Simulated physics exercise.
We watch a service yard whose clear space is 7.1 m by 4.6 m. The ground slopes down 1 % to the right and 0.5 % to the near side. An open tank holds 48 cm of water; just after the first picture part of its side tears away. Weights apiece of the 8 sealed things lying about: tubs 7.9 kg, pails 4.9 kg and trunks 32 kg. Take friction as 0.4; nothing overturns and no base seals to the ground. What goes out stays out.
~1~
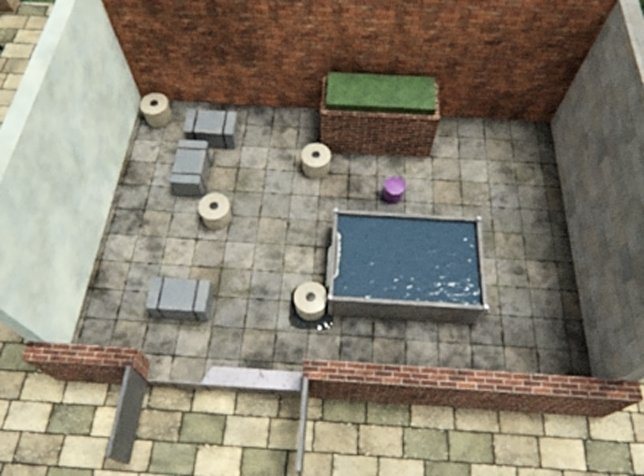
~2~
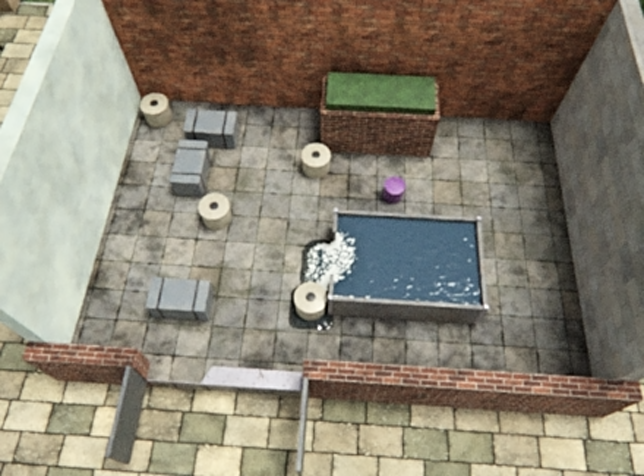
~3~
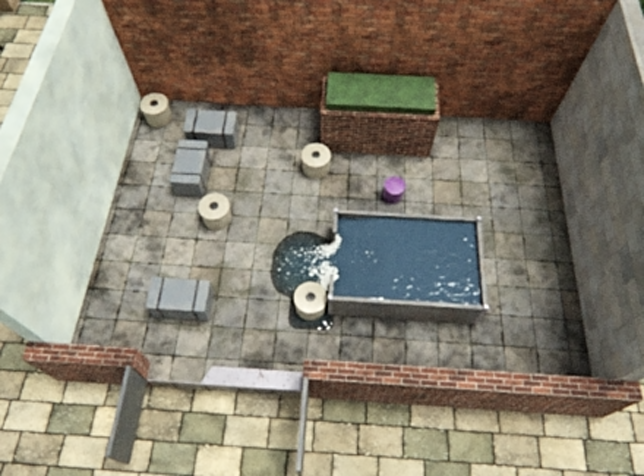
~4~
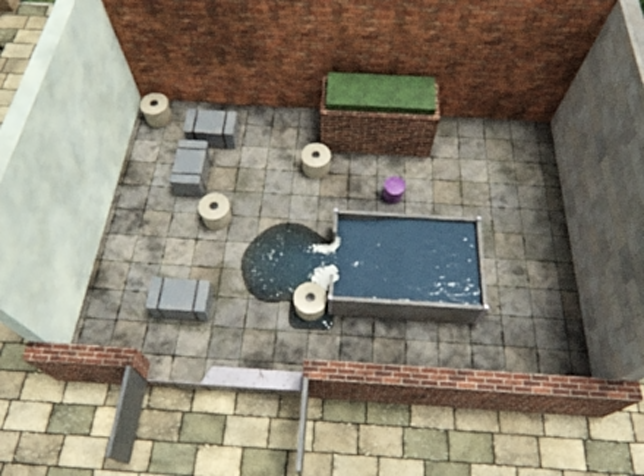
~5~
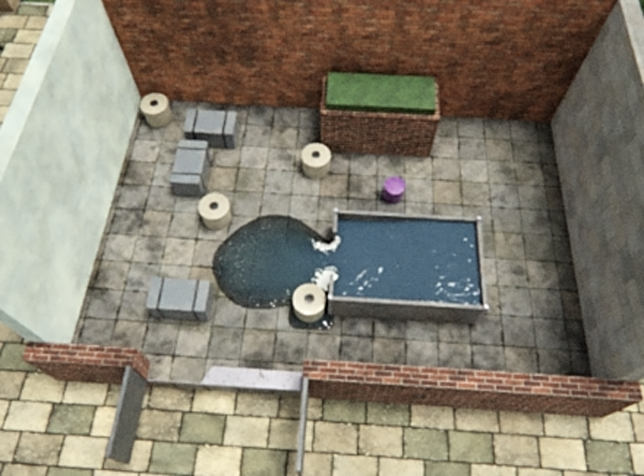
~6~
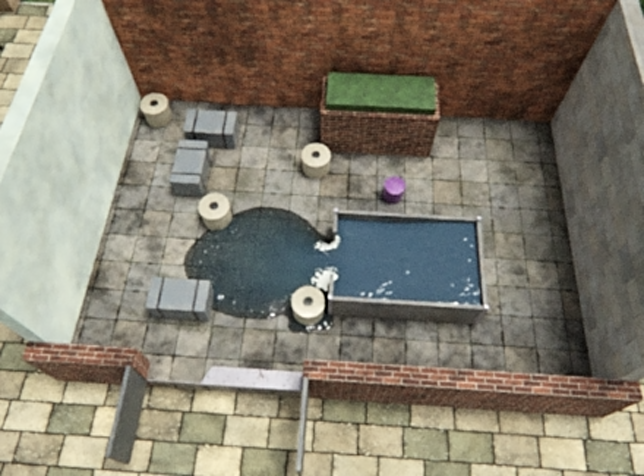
A walled, stone-paved yard with a gateway at the near side is seen from high above by a still camera. A tank of blue water stands right of centre, with a brick planter topped in green behind it, a small purple pail between, and pale round objects and grey trunks mostly to the left. Water bursts foaming from the tank's left side and spreads leftward in a widening dark pool.
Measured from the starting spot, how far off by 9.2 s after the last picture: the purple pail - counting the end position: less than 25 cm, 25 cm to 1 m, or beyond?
The purple pail stays put.
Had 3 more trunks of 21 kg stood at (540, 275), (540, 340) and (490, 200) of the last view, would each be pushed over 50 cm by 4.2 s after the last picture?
In that order: Less, under, short of it.
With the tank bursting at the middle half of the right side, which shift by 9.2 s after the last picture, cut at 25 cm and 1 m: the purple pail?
Then the purple pail barely shifts.
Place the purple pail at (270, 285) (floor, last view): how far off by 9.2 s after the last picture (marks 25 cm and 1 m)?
It gets carried off.
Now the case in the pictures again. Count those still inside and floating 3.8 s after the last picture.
2 of them.
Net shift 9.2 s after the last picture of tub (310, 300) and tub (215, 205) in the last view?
In turn: 20 cm, 200 cm.
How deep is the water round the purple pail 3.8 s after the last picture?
About 0 cm.
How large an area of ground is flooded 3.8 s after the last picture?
Roughly 17 m2.
Then, 1.2 s after the last picture the purple pail is near (395, 185), 0.0 m from its start, aground; 0 of 8 are out; 0 afloat.
Then, 3.8 s after the last picture the purple pail is near (395, 185), 0.0 m from its start, aground; 0 of 8 are out; 2 afloat.
Then, 6.2 s after the last picture the purple pail is near (395, 185), 0.0 m from its start, aground; 0 of 8 are out; 2 afloat.
Then, 9.2 s after the last picture the purple pail is near (395, 185), 0.0 m from its start, aground; 0 of 8 are out; 1 afloat.
